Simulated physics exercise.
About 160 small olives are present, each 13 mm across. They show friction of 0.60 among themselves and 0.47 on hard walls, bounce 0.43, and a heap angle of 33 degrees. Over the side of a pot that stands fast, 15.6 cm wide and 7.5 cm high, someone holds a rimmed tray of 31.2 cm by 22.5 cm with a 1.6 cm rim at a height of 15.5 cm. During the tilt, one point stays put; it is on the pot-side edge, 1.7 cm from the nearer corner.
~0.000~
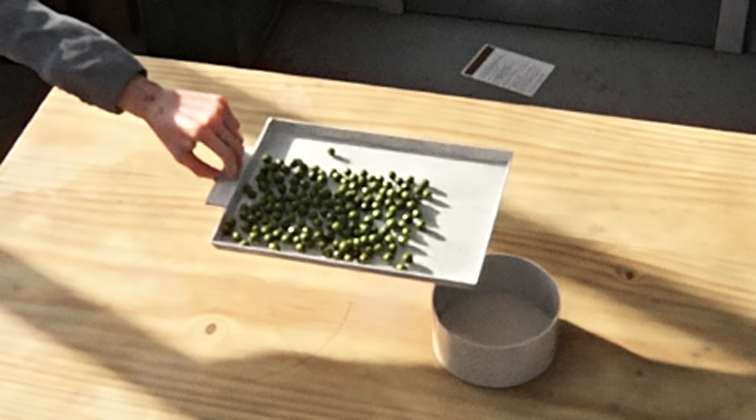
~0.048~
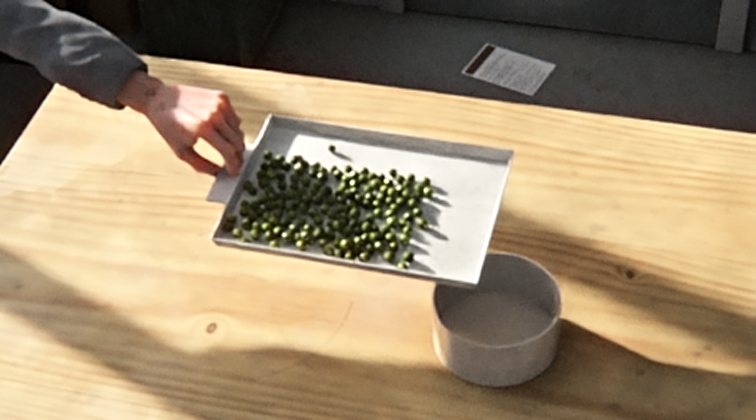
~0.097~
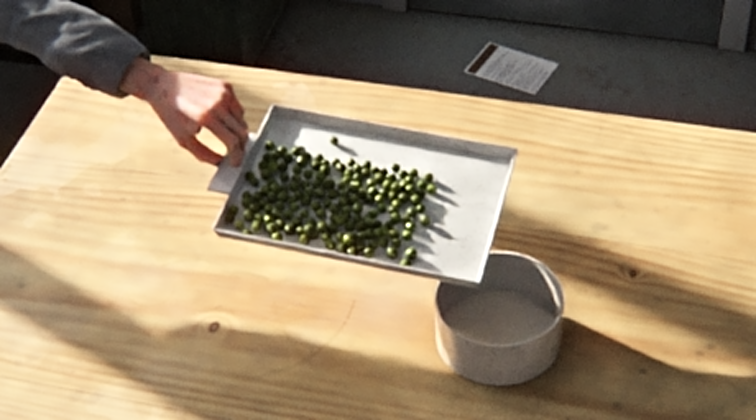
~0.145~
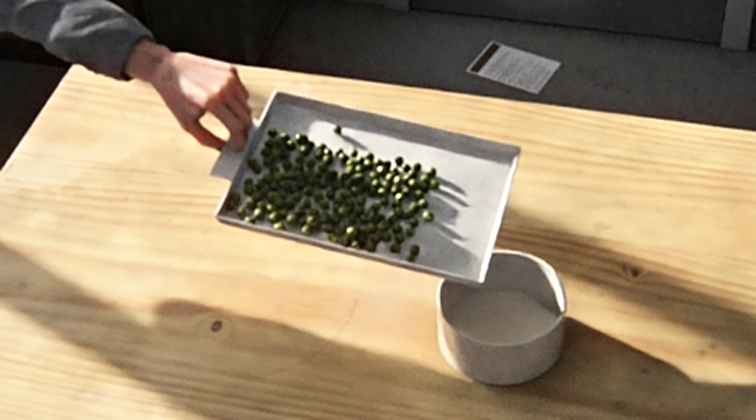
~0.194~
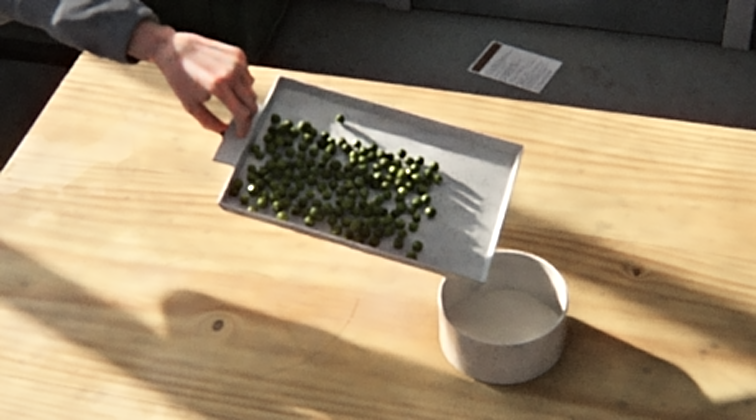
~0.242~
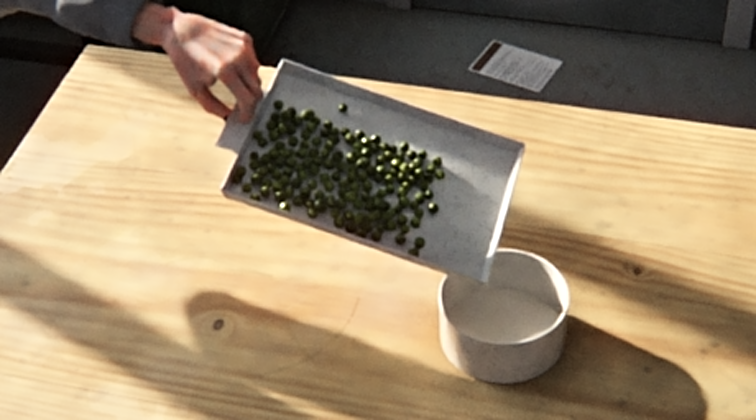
A pale rectangular tray of small green olives is held by a hand in a grey sleeve at the left, above a light wooden table seen from above at an angle in strong, low light. The olives cluster on its left and middle, with a round, pale pot below its right corner and a printed card beyond the table. The hand raises the tray's left side, gradually at first, then more steeply, while the olives stay clustered.
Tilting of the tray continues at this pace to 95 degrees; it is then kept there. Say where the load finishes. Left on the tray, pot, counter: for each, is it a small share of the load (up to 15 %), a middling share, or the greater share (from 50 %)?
Left on the tray: A small share, pot: The greater share, counter: A middling share.
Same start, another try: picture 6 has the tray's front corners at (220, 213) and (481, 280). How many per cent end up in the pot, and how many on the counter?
You'd end with pot at 5 and counter at 95.
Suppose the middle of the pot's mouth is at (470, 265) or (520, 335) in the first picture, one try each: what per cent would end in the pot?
Try one: ~ 0 %; try two: ~ 75 %.
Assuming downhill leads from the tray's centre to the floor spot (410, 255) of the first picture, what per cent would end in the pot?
Some 10 per cent.
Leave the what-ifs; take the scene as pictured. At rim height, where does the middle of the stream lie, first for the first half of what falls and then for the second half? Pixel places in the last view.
Roughly (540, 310) to begin with, later roughly (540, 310).
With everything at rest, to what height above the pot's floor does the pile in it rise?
Measured height: Approx. 3.5 cm.
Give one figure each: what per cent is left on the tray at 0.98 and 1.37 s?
The figures go 45 and then 0.
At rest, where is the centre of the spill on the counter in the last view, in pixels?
The middle of the spill sits at roughly (598, 368).
After 0.68 s, tilt 54 degrees; the tray holds 95 %, the pot 0 %.
Then, at 0.98 s, tilt 79 degrees; the tray holds 45 %, the pot 30 %.
Then, at 1.37 s, tilt 95 degrees; the tray holds 0 %, the pot 65 %.
In the end, at 2.0 s, tray 0 %, pot 65 %, counter 35 %.
